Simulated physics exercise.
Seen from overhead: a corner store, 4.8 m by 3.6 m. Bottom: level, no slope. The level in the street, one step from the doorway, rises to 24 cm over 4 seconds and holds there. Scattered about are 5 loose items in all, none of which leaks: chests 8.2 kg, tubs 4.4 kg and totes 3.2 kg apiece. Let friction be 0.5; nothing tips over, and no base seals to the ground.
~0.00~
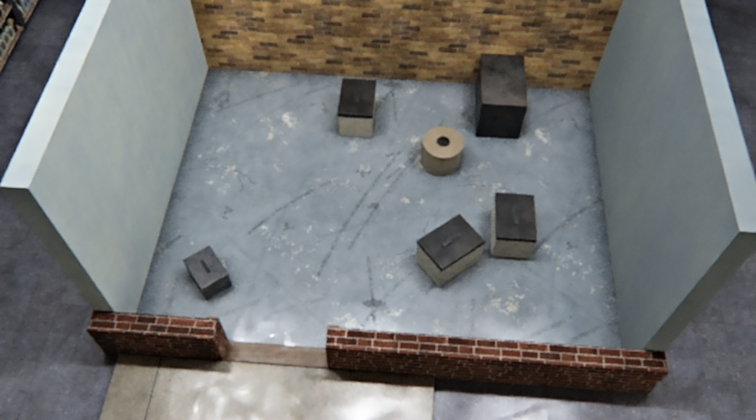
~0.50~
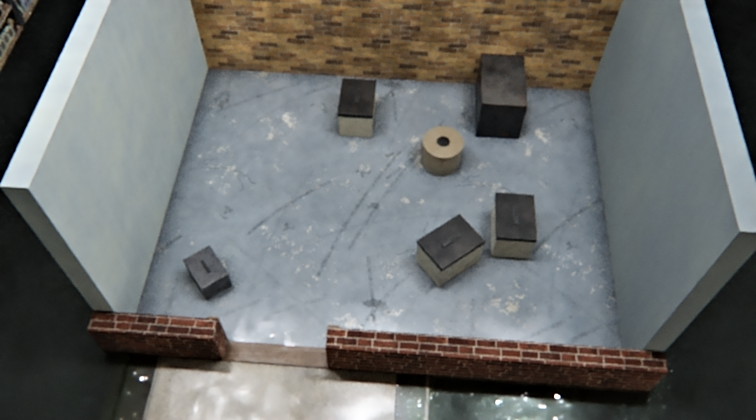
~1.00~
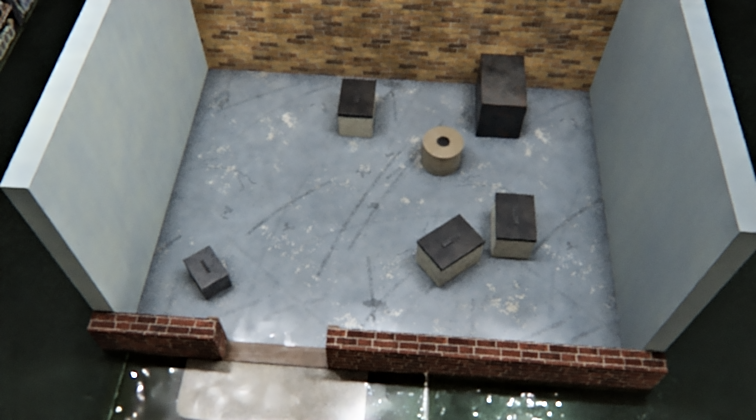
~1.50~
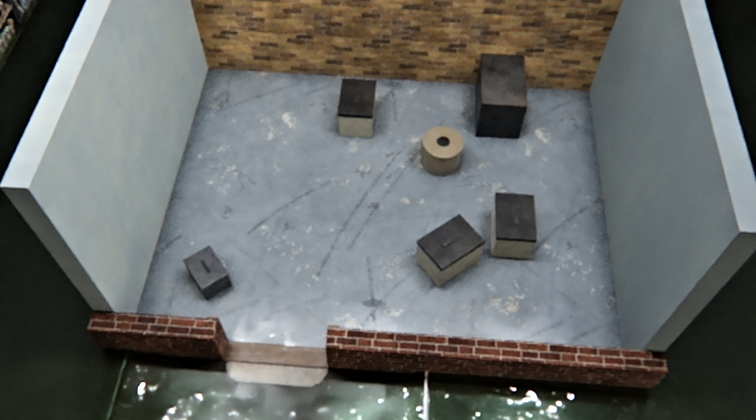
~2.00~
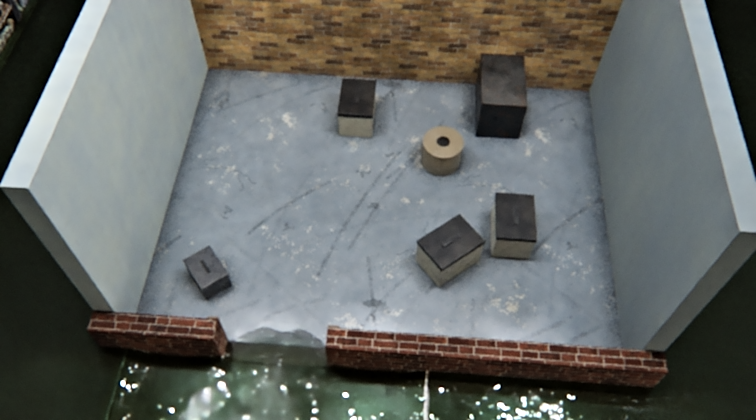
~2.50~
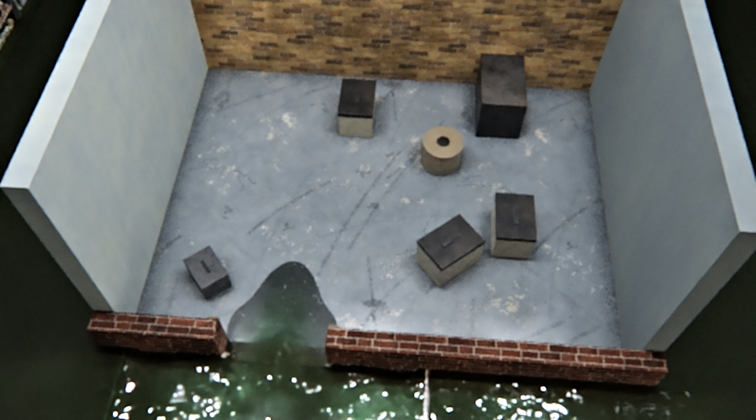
Dark green, glinting water spreads over the ground outside a small room seen from overhead, open at the top, with pale side walls and a patterned brown back wall. Black-topped boxes, a dark chest and a round tan tub sit on the blue-grey floor behind low red-brick walls. Water covers the pale doorstep, then pushes a rounded tongue inside, while the objects and camera stay still.
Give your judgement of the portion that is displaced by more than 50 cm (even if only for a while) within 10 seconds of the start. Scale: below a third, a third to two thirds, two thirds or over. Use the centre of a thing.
On that scale, a third to two thirds.
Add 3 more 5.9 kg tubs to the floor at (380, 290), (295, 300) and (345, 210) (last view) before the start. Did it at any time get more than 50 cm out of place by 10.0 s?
Sequence: Below the line / above the line / above the line.
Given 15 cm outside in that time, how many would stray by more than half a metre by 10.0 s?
That would make 1 of them.
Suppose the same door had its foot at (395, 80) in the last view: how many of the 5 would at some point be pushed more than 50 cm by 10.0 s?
4.
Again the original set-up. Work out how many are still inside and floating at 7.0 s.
At that moment 3.
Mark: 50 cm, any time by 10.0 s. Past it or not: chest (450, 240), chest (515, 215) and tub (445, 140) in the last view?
Result, in turn: Stayed within / stayed within / exceeded.
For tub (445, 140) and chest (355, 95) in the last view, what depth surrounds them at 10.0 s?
Around 7 cm and 14 cm.
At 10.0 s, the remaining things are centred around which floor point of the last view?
Mean position: Approximately (436, 211).
After 3.5 s 0 of 5 are over 50 cm from their spots; 0 afloat.
After 4.5 s 0 of 5 are over 50 cm from their spots; 0 afloat.
After 7.0 s 0 of 5 are over 50 cm from their spots; 3 afloat.
After 10.0 s 2 of 5 are over 50 cm from their spots, and 2 have been at some point; 3 afloat.
